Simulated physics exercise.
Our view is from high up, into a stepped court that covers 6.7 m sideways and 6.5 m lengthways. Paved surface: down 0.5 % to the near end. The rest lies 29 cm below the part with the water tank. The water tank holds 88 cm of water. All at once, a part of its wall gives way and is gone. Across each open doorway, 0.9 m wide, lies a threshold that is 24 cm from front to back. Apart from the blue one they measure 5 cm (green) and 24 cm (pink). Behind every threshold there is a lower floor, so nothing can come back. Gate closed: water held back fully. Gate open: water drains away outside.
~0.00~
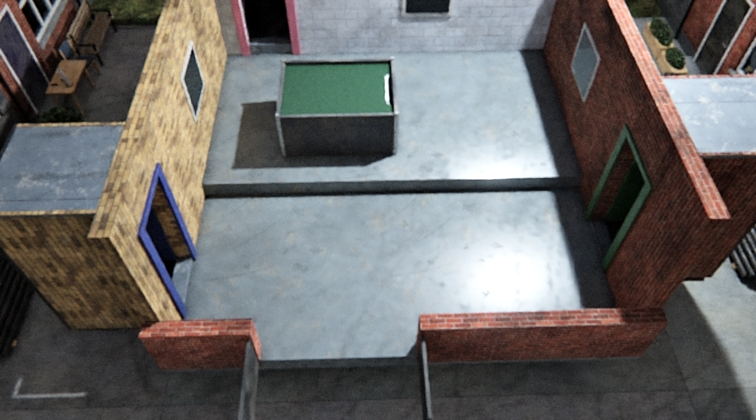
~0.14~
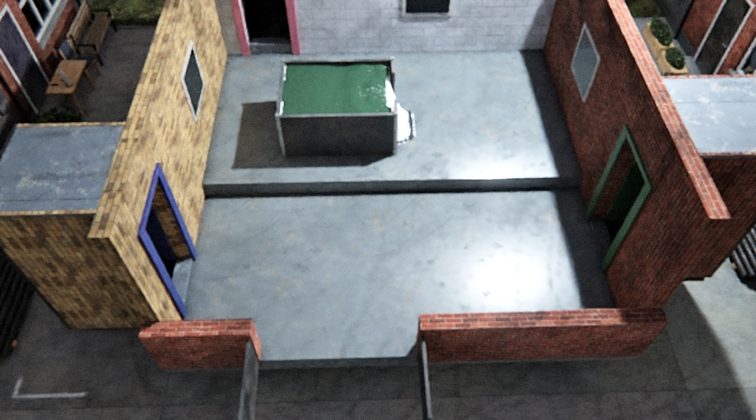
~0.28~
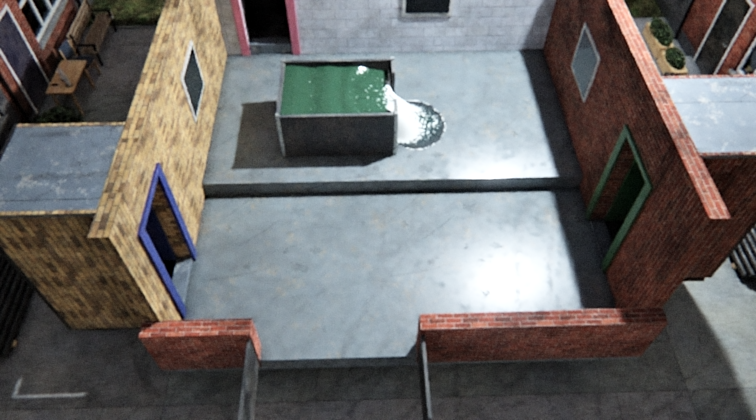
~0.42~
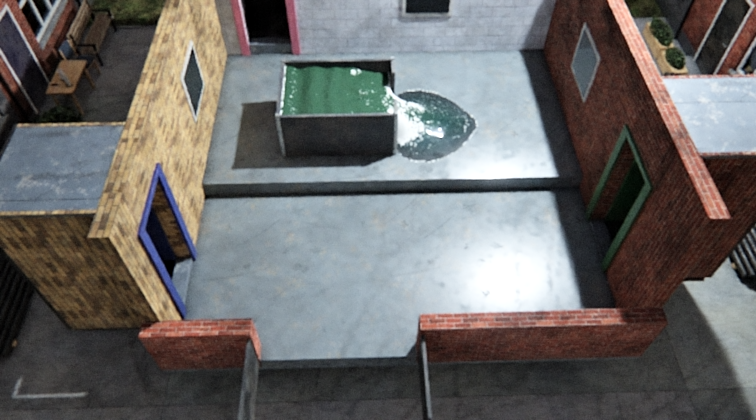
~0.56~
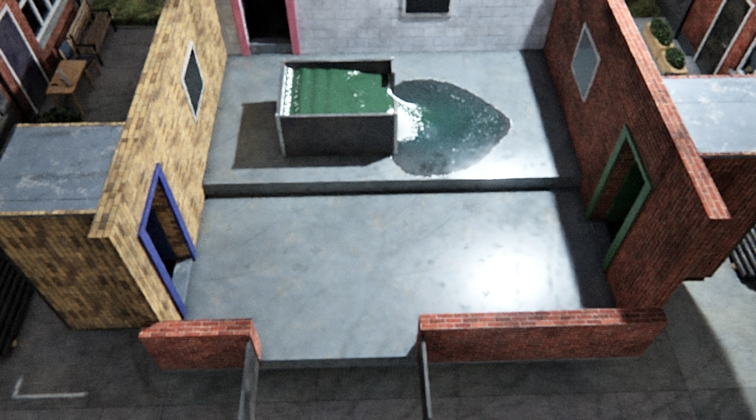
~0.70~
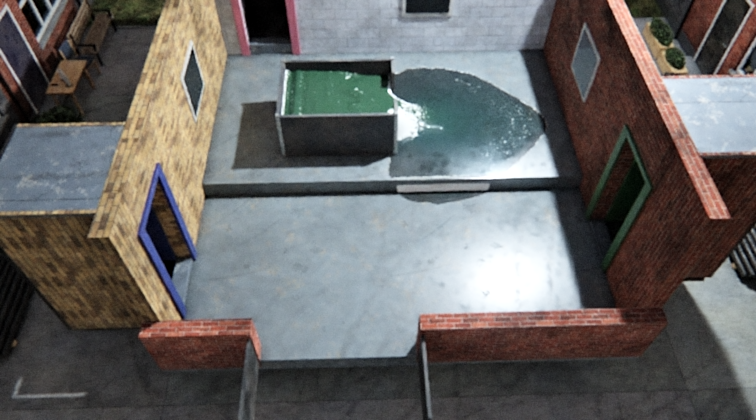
Green water pouring from the right side of a raised tank and spreading across the upper paved level of a walled courtyard.
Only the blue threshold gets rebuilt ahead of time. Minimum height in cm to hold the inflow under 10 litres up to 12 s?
Roughly 7 cm.
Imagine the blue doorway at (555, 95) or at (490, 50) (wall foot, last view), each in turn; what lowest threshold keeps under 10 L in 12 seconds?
In turn: Roughly 24 cm, roughly 16 cm.
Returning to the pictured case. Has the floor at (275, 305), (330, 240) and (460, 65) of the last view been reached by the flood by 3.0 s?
Those three come out bone-dry, bone-dry and soaked, in that order.
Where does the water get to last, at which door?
Last: Blue.
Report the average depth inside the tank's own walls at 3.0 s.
37 cm, roughly.
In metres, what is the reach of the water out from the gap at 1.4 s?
Around 4.0 m from the gap.
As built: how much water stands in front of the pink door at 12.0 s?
6.0 cm.
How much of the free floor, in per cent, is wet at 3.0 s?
I'd say near 35 percent.
After 1.4 s water covers 35 % of the floor, deepest (36 cm) near (404, 123); it has not reached the blue door.
After 3.0 s water covers 35 % of the floor, deepest (30 cm) near (623, 335); it has not reached the blue door.
After 12.0 s water covers 95 % of the floor, deepest (12 cm) near (178, 347); 8 cm at the blue door, 0 litres in over its 11 cm threshold.
At the blue door as built, the water arrived by 6.3 s and peaked near 11 cm at 8.4 s.
With a threshold of 6 cm, 22 litres would have come in within the 12 s; with 8 cm, 5 litres. So under 10 litres takes about 7 cm.
